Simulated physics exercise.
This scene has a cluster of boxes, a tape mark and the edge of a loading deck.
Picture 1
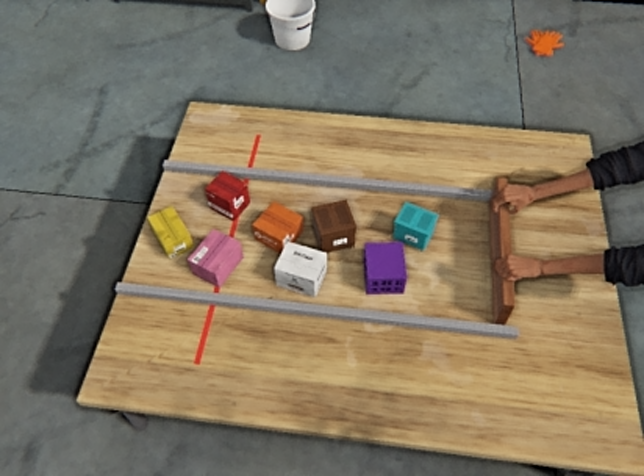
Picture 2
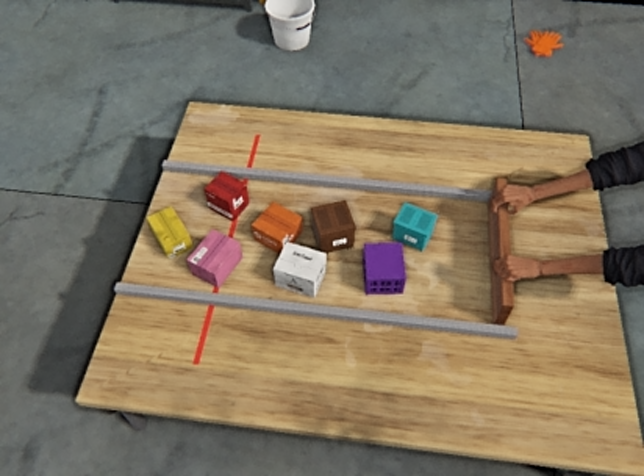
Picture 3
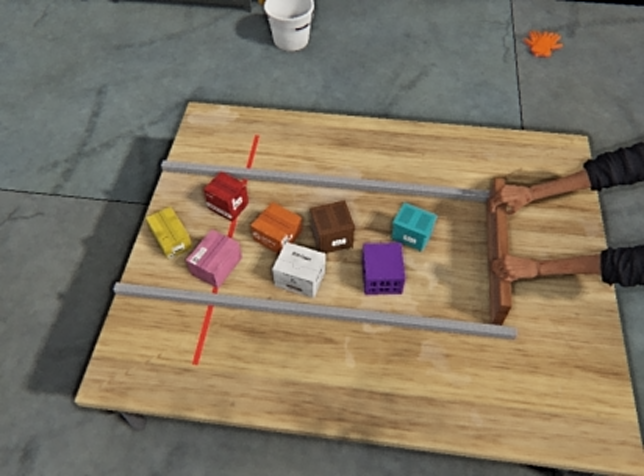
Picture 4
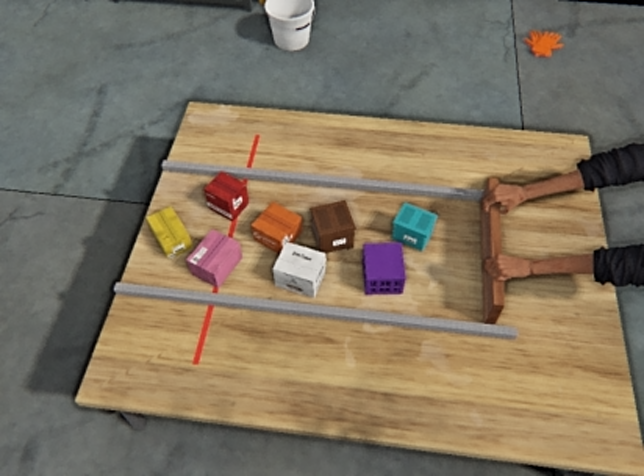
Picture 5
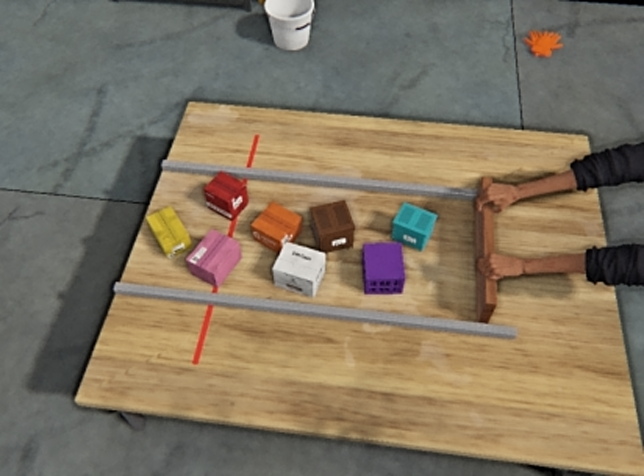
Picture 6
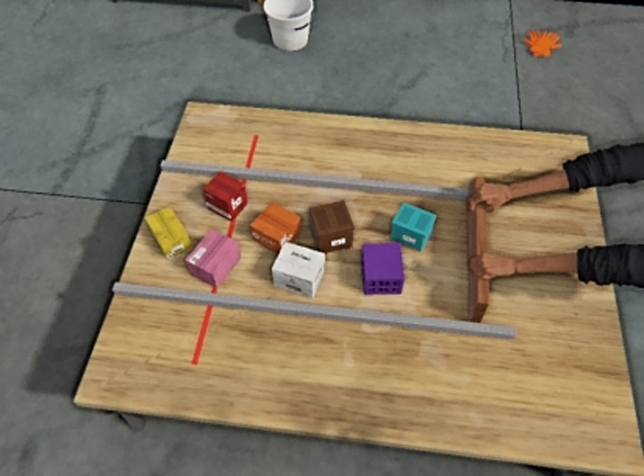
Two hands in dark sleeves grip a brown wooden bar at the right of a plank-topped table on a grey floor, seen from above at a fixed angle. Between two grey rails sit yellow, red, pink, orange, white, brown, turquoise and purple boxes, with a red line crossing near the left. The hands slide the bar slightly leftward, leaving a gap, while the boxes stay still.
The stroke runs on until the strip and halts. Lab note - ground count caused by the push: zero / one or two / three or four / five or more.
Ground count: One or two.
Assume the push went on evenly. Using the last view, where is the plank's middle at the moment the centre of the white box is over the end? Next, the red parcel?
The middle is at (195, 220) when it's the white box, and at (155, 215) when it's the red parcel.
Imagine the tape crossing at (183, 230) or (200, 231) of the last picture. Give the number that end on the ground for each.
Result, try by try: 5, 3.
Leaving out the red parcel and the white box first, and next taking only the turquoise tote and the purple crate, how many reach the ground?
That gives 1 for the first pair taken away and 0 for the second.
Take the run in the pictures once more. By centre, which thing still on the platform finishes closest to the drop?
That would be the orange parcel.
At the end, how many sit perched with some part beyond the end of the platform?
Looks like 1 of them.
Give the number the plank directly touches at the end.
2.
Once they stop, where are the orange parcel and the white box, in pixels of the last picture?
The orange parcel ends at (141, 216) and the white box at (159, 258).
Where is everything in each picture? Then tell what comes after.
Yellow parcel (171, 233); red parcel (228, 196); pink box (216, 258); plank (501, 249); tape (232, 234), in the first frame.
Red parcel (227, 196); turquoise tote (414, 228), in the second frame.
Pink box (215, 259); white box (300, 270), in the third frame.
Yellow parcel (170, 233); orange parcel (277, 228), in the fourth frame.
Red parcel (227, 196); plank (485, 248), in the fifth frame.
Yellow parcel (169, 233); red parcel (226, 197); pink box (214, 259); plank (477, 248); tape (230, 234), in the sixth frame.
Soon after, none off yet; yellow parcel at rest near (169, 233); red parcel at rest near (226, 197); pink box at rest near (214, 259).
After that, none off yet; yellow parcel at rest near (169, 233); red parcel displaced a little near (215, 191); pink box displaced a little near (207, 258).
In the end, the number that fall off is one or two; gone, pink box and yellow parcel.
